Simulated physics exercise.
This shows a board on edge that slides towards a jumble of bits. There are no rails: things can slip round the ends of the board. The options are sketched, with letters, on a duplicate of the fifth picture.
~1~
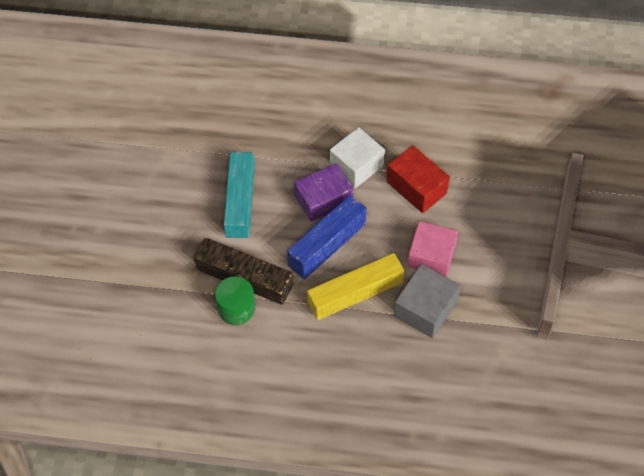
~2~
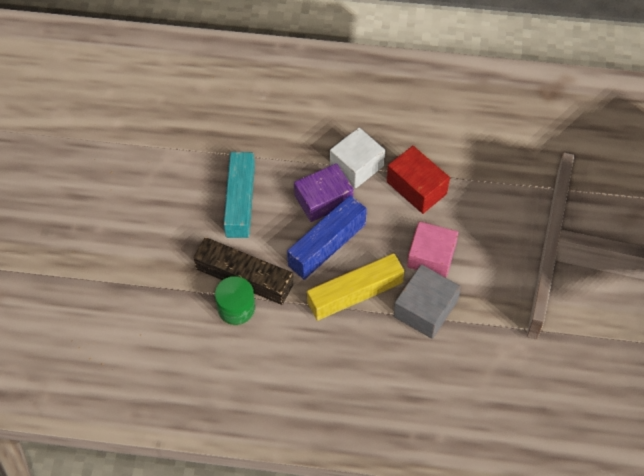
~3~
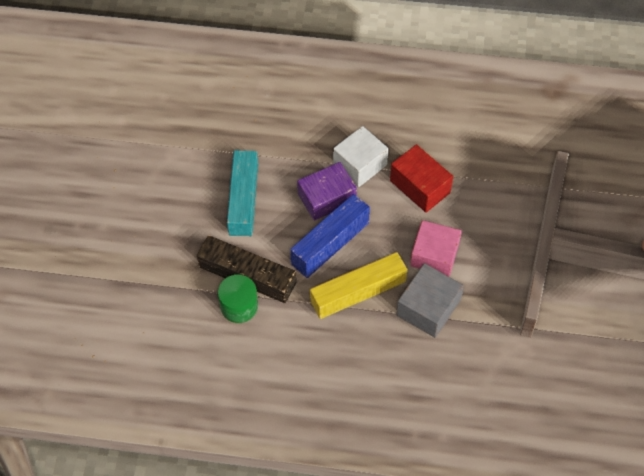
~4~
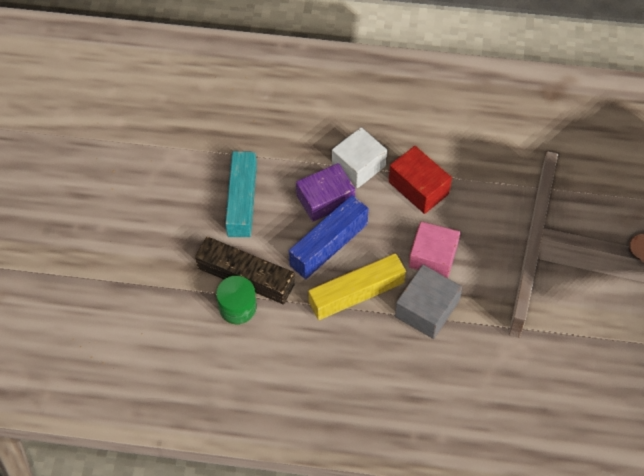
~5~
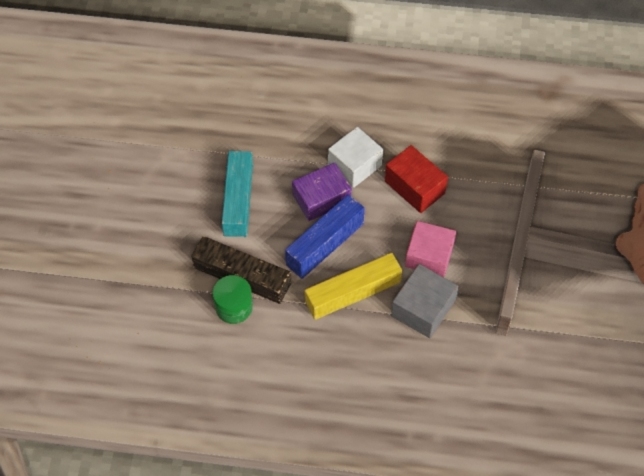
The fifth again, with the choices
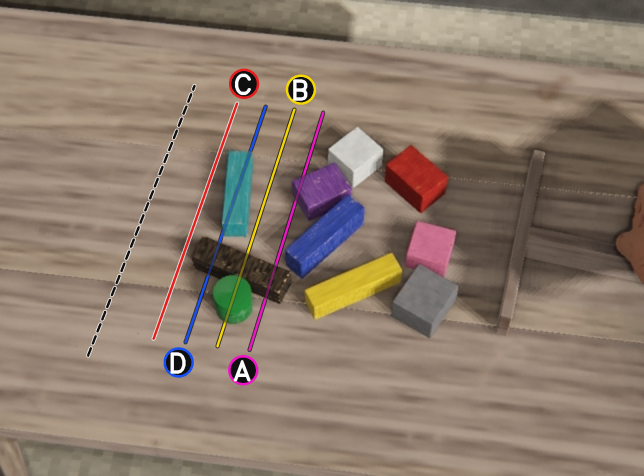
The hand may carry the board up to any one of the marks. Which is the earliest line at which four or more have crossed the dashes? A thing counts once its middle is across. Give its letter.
Stop at C.
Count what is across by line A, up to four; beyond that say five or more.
It has none across.
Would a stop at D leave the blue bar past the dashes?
No.
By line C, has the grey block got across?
No.
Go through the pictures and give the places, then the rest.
Pink block (433, 249); white block (357, 158); black bar (244, 271), in the first frame.
Board (554, 233); green tin (235, 301), in the second frame.
Board (548, 232); purple block (327, 191), in the third frame.
Board (537, 232); turquoise bar (242, 195), in the fourth frame.
Board (524, 230); blue bar (325, 236); pink block (431, 249); white block (356, 157), in the fifth frame.
On the marked copy, A at (288, 225); B at (258, 221); C at (198, 215); D at (228, 218); the dashed line at (145, 212).
Taking C. A third of the way, board (406, 217); turquoise bar (238, 194); black bar (241, 270); none across.
Two thirds of the way, board (290, 204); black bar (151, 252); turquoise bar (195, 178); none across.
When it is over, board (199, 194); black bar (66, 233); turquoise bar (114, 163); six across.
As for the rest, A gets none across; B gets only one across; D gets only three across.
